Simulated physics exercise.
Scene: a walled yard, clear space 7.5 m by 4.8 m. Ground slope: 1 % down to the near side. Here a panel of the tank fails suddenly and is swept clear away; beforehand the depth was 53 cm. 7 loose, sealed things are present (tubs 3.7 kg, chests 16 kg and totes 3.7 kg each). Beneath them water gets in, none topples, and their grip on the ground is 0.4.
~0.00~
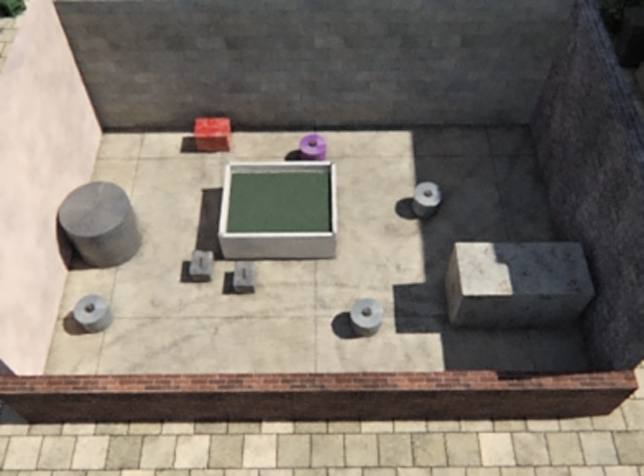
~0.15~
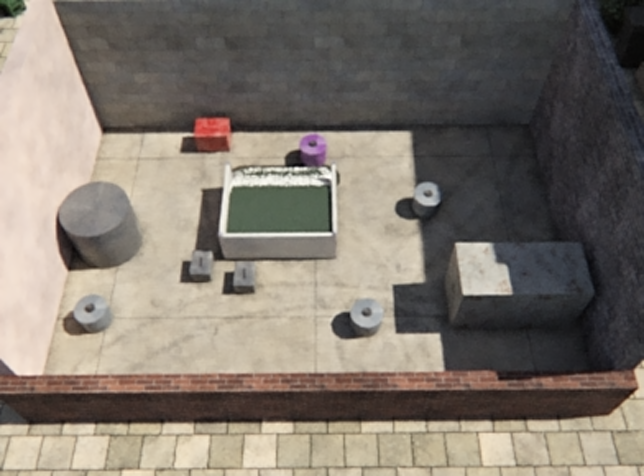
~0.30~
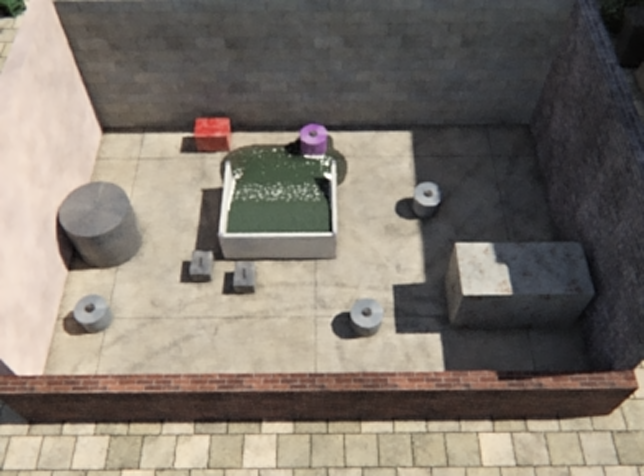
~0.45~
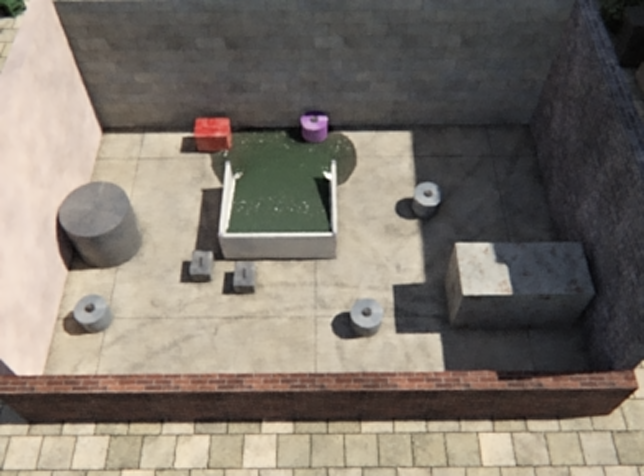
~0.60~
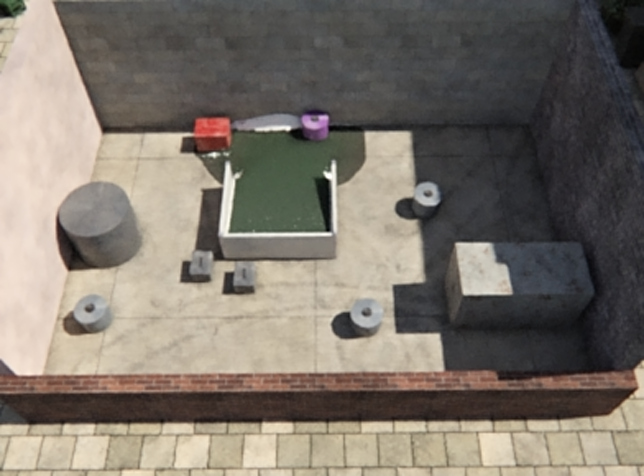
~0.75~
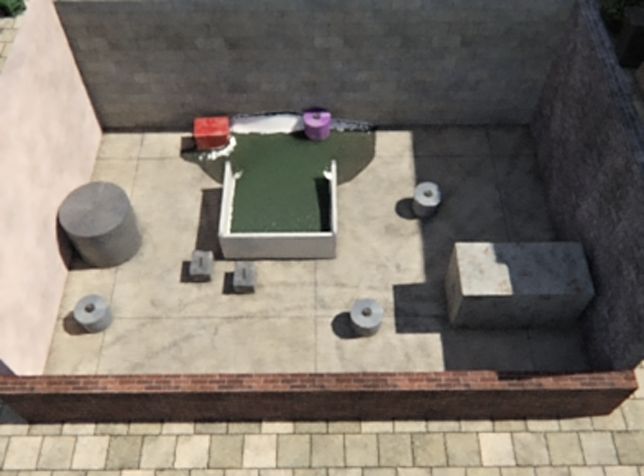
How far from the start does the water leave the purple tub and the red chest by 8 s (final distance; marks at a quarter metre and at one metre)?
As I see it, purple tub: Large shift, red chest: Large shift.
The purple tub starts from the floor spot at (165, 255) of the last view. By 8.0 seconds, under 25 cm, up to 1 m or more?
Well, it is shoved a long way.
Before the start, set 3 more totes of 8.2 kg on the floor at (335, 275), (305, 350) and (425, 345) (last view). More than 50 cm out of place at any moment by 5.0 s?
Respectively: Smaller, smaller, smaller.
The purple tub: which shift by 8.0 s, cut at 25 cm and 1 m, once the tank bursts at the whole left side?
Then the purple tub ends far away.
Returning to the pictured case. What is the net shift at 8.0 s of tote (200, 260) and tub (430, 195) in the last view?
In turn: 120 cm, 140 cm.
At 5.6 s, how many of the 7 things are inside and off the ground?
Tally: 2 of them.
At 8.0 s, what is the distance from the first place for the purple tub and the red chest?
Around 150 cm for the first and around 250 cm for the second.
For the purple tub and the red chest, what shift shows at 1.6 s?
Roughly 100 and 80 cm.
After 1.6 s the purple tub is near (376, 130), 1.1 m from its start, afloat; the red chest is near (164, 124), 0.8 m from its start, aground; 1 afloat.
After 3.6 s the purple tub is near (546, 253), 4.0 m from its start, aground; the red chest is near (108, 181), 1.9 m from its start, afloat; 1 afloat.
After 5.6 s the purple tub is near (473, 237), 3.0 m from its start, afloat; the red chest is near (202, 217), 1.9 m from its start, aground; 2 afloat.
After 8.0 s the purple tub is near (364, 208), 1.5 m from its start, afloat; the red chest is near (204, 251), 2.5 m from its start, aground; 2 afloat.
